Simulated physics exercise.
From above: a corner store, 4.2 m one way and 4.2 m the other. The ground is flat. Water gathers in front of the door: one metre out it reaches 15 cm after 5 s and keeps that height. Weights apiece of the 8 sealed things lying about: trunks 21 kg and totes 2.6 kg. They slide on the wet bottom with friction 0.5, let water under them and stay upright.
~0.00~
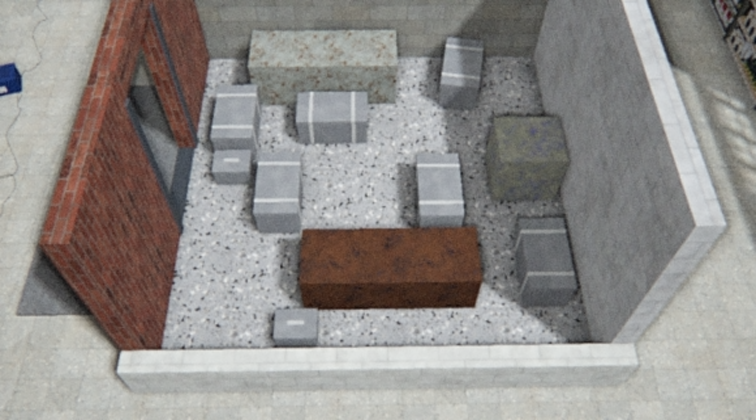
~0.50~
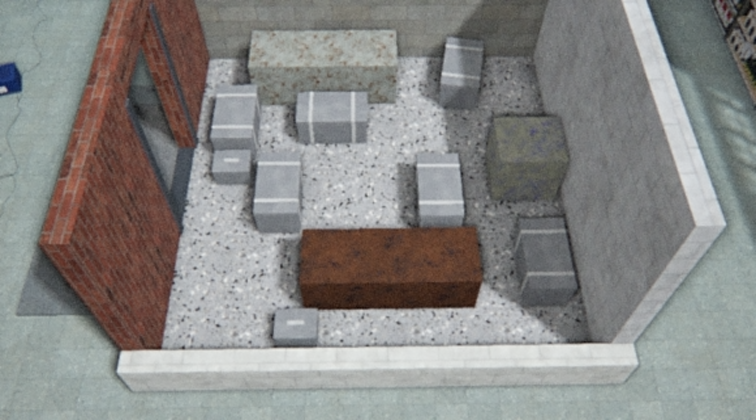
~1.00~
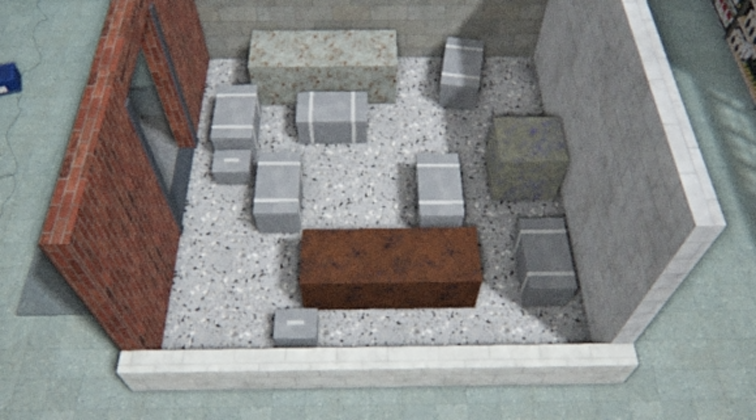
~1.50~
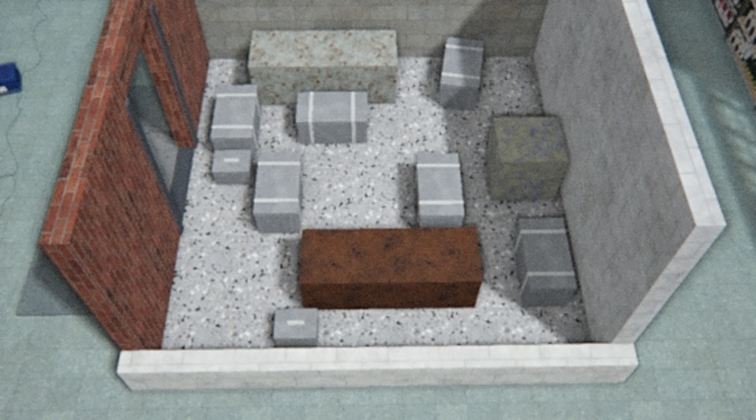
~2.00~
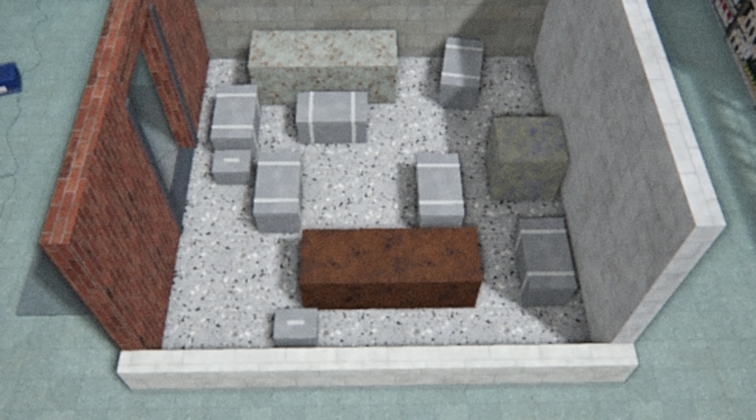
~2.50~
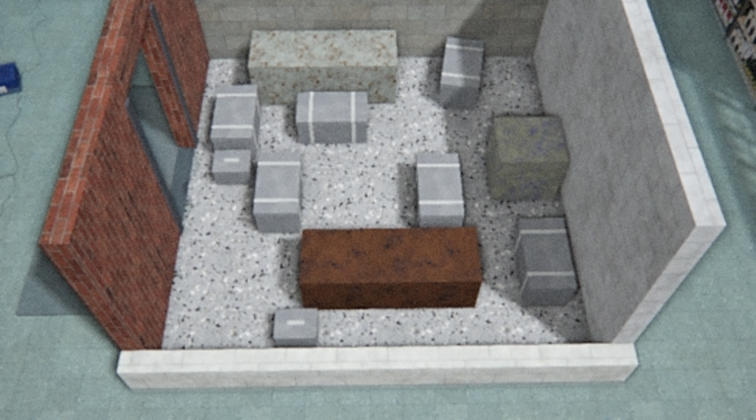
Nothing moved inside the small walled room seen from above, where grey boxes and larger brown and greenish blocks sat still on the speckled floor; only the paving outside changed from beige to bluish green early on.
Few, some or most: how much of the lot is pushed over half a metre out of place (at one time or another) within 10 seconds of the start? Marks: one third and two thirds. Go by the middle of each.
That comes to one to two thirds.
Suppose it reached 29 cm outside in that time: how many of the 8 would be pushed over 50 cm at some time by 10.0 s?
In that case 7 of them.
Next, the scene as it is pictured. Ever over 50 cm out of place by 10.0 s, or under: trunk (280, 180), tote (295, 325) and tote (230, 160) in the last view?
In turn: Past it, over, over.
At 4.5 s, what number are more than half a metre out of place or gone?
I count 0.
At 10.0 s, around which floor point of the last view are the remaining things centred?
At about (403, 178).
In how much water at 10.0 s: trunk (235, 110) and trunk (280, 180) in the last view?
Roughly 5 and 6 cm.
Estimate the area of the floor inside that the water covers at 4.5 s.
Roughly 2.0 m2.
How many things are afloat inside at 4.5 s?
At that moment 1.
After 3.5 s 0 of 8 are over 50 cm from their spots; 0 afloat.
After 4.5 s 0 of 8 are over 50 cm from their spots; 1 afloat.
After 7.0 s 2 of 8 are over 50 cm from their spots; 1 afloat.
After 10.0 s 3 of 8 are over 50 cm from their spots, and 3 have been at some point; 2 afloat.
